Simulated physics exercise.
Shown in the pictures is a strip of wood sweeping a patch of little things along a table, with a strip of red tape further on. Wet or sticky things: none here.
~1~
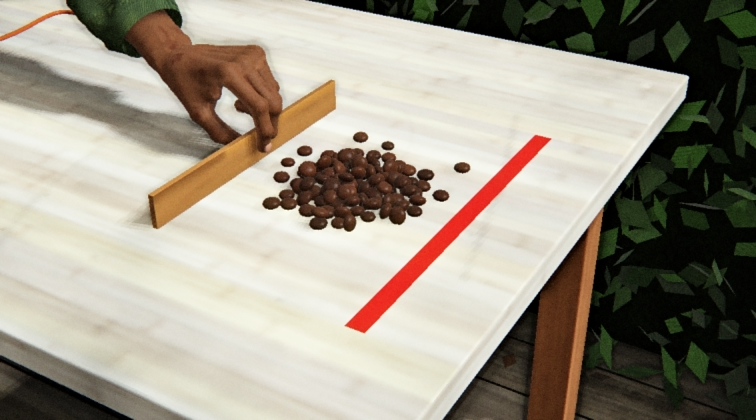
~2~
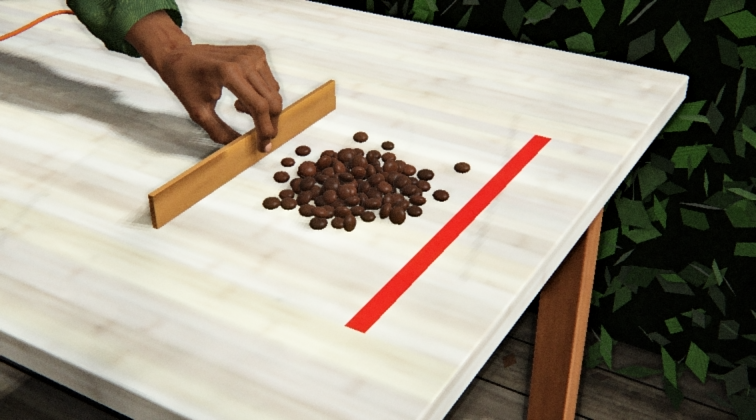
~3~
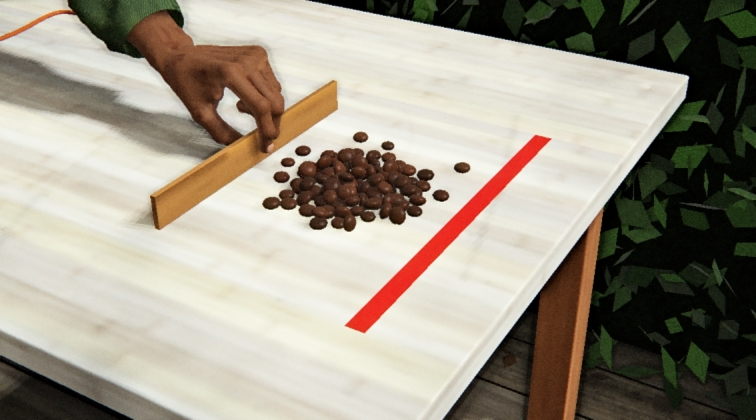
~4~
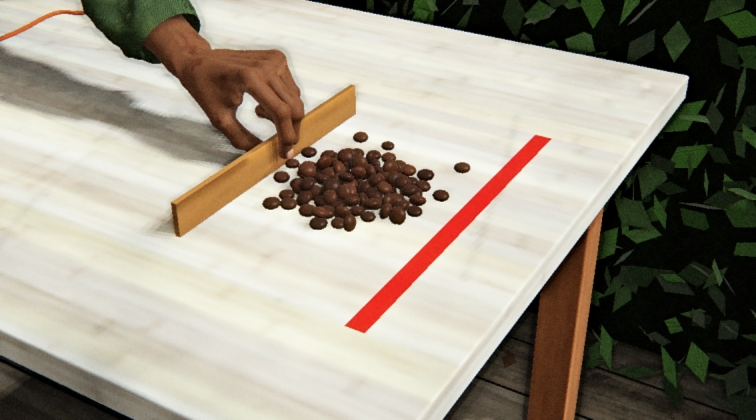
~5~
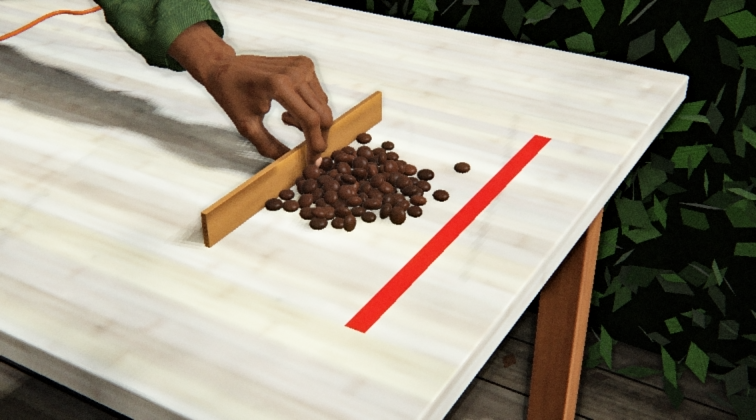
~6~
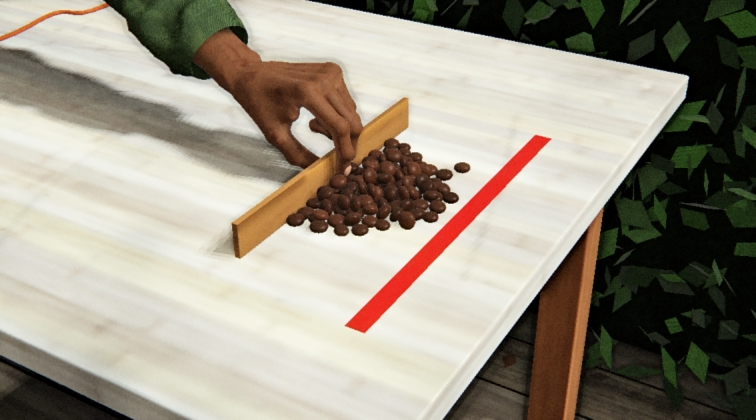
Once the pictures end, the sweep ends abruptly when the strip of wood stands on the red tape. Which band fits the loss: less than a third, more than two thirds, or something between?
Heap lost: Short of a third.
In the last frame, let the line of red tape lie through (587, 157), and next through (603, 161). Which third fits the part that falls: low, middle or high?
First try: More than two thirds; second try: More than two thirds.
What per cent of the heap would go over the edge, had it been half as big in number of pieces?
I'd put it at around 10 per cent.
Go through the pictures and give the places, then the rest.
Strip of wood at (168, 200), at rest; red tape at (536, 145), about a palm's width from the edge; edge at (552, 251); the heap at (347, 186), flat chocolate drops, in the first picture.
Strip of wood at (168, 200), at rest, in the second picture.
Strip of wood at (170, 201); the heap at (347, 186), in the third picture.
Strip of wood at (191, 208), in the fourth picture.
Strip of wood at (220, 218); the heap at (362, 188), about a quarter pushed along, in the fifth picture.
Strip of wood at (251, 228); red tape at (536, 145); edge at (552, 251); the heap at (378, 193), nearly all pushed along, in the sixth picture.
Soon after the last picture, strip of wood still moving, near (403, 173); heap all on the table, its front near (505, 229).
A little later, strip of wood stopped at the red tape; heap a small part over the edge.
Later still, strip of wood stopped at the red tape; heap about a quarter over the edge.
At rest, strip of wood stopped at the red tape; heap about a quarter over the edge.
